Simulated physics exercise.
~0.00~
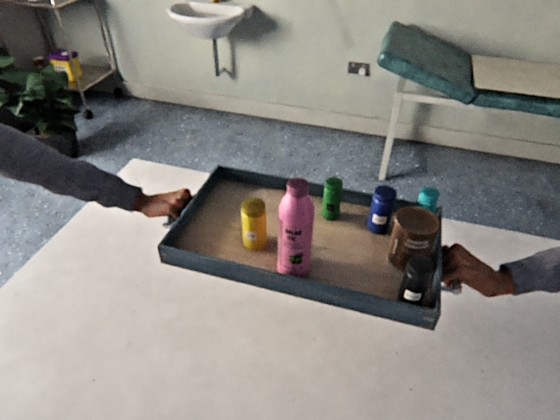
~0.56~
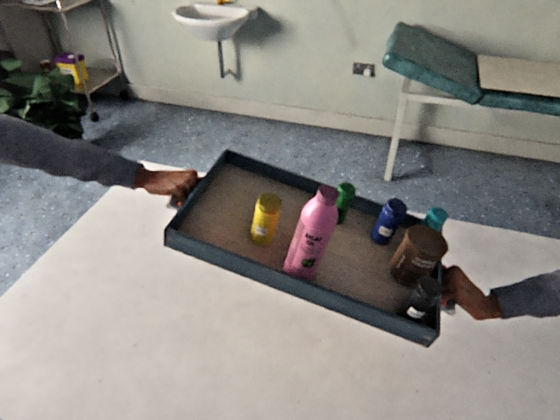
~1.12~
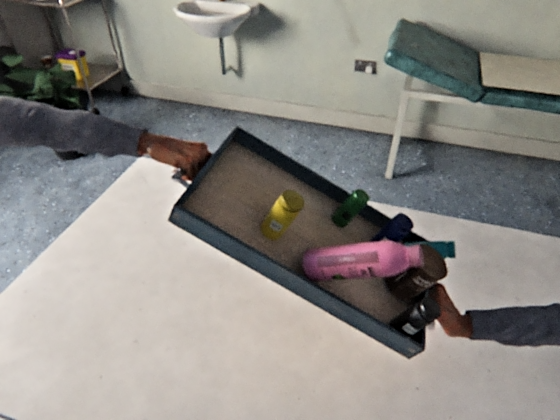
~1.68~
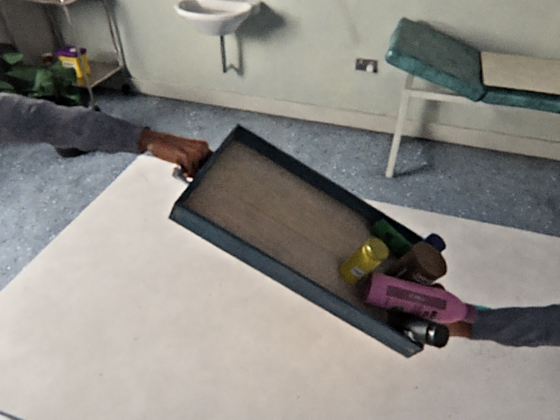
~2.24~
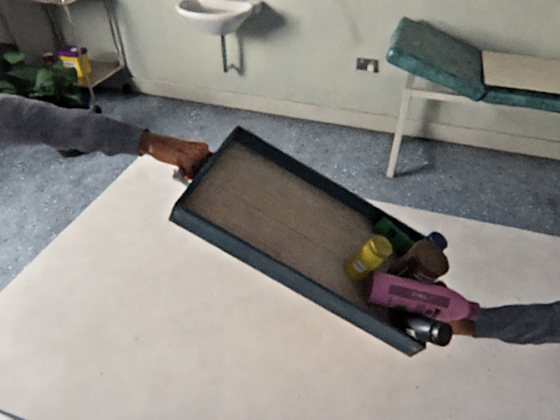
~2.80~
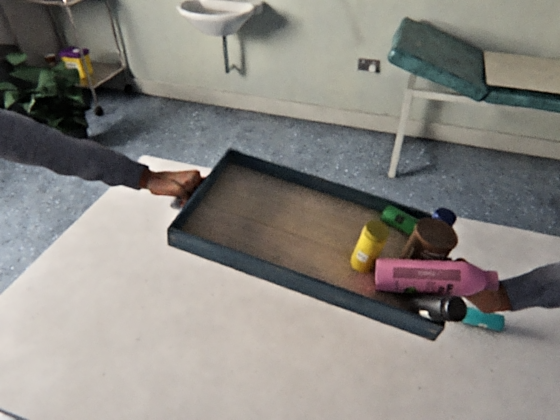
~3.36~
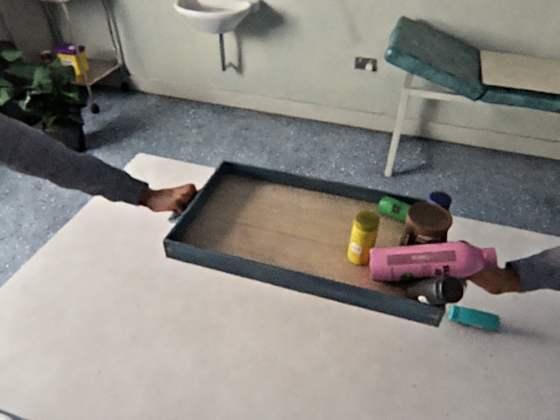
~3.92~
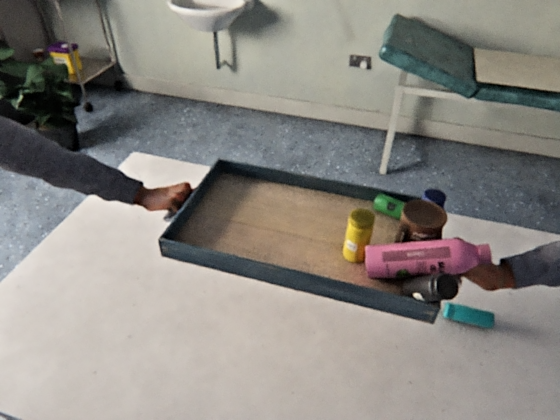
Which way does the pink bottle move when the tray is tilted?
The pink bottle moves to the right, toppling onto its side towards the lowered end of the tray.
